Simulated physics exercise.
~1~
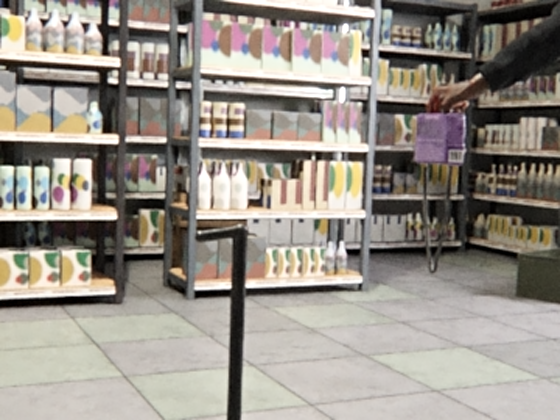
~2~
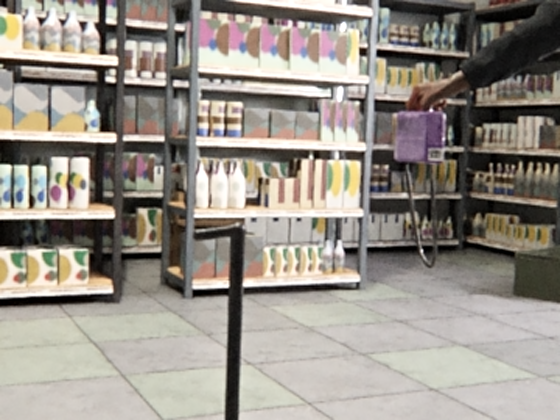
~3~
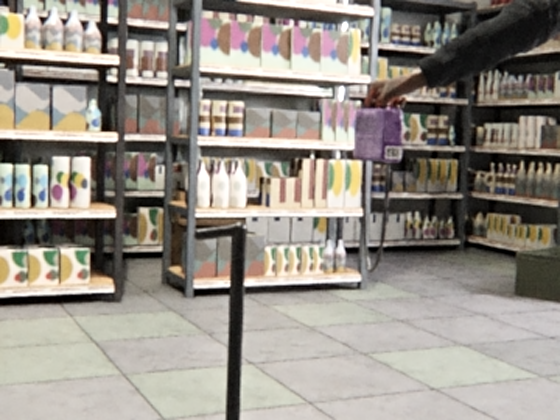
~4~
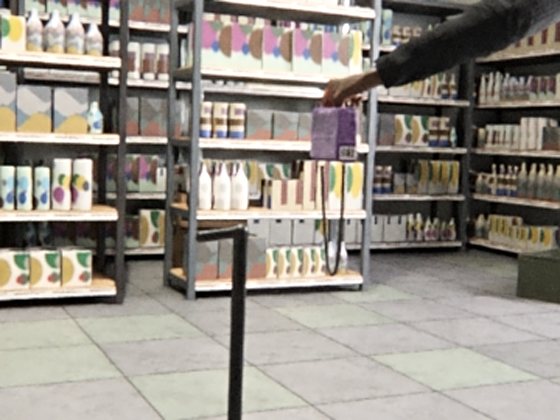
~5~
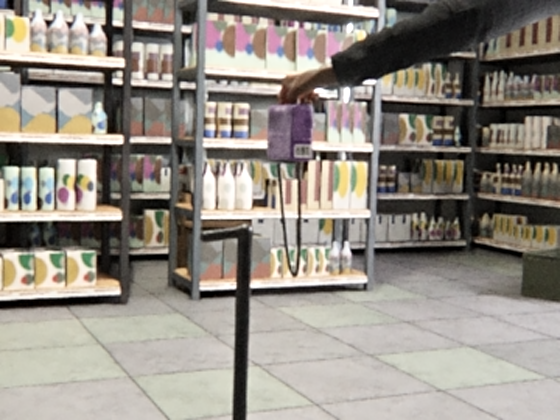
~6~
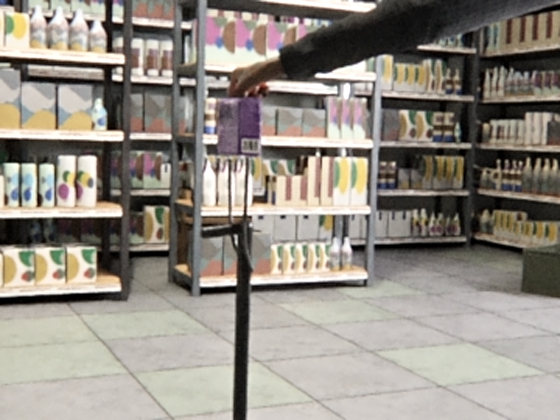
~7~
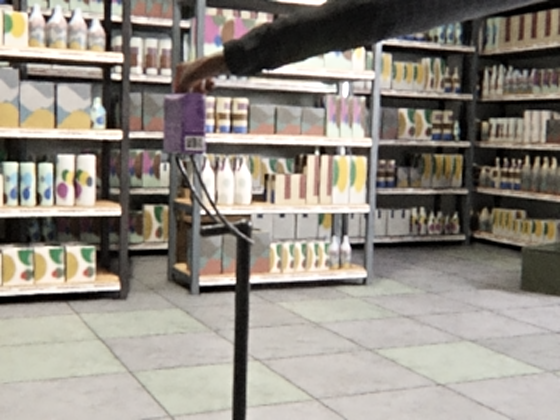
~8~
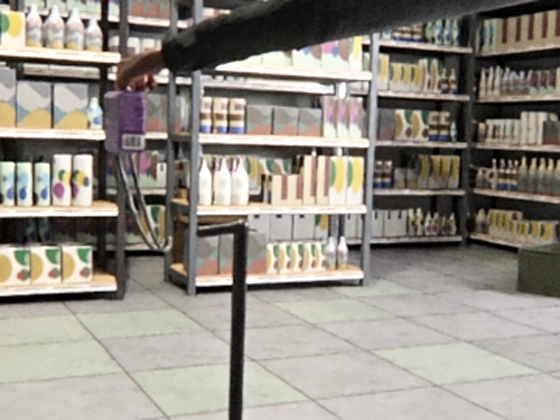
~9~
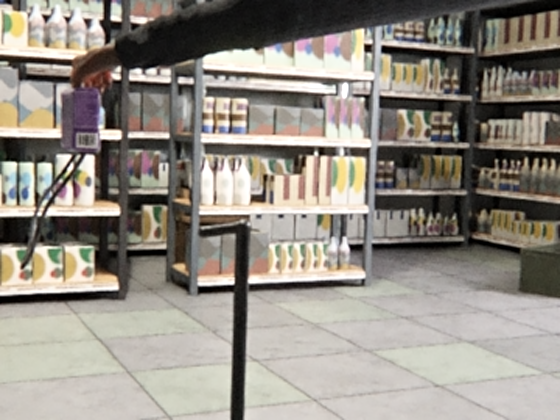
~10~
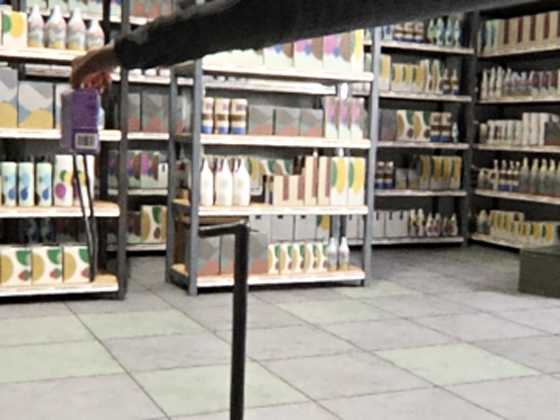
A purple pouch with a dark loop of lead dangling beneath it hangs from a hand whose dark-sleeved arm reaches in from the right, in a shop seen from across a floor of grey and pale green tiles. Shelves of patterned boxes and bottles stand behind, and a thin black post with a short hooked top rises in the foreground, left of centre. The hand carries the pouch steadily left, toward the post and over it. The low loop passes the hook without catching, trailing a little behind the pouch. Beyond the post, the loop swings ahead to the left. Finally the pouch stops before the left shelves, still held, and the lead swings back to hang beneath it.
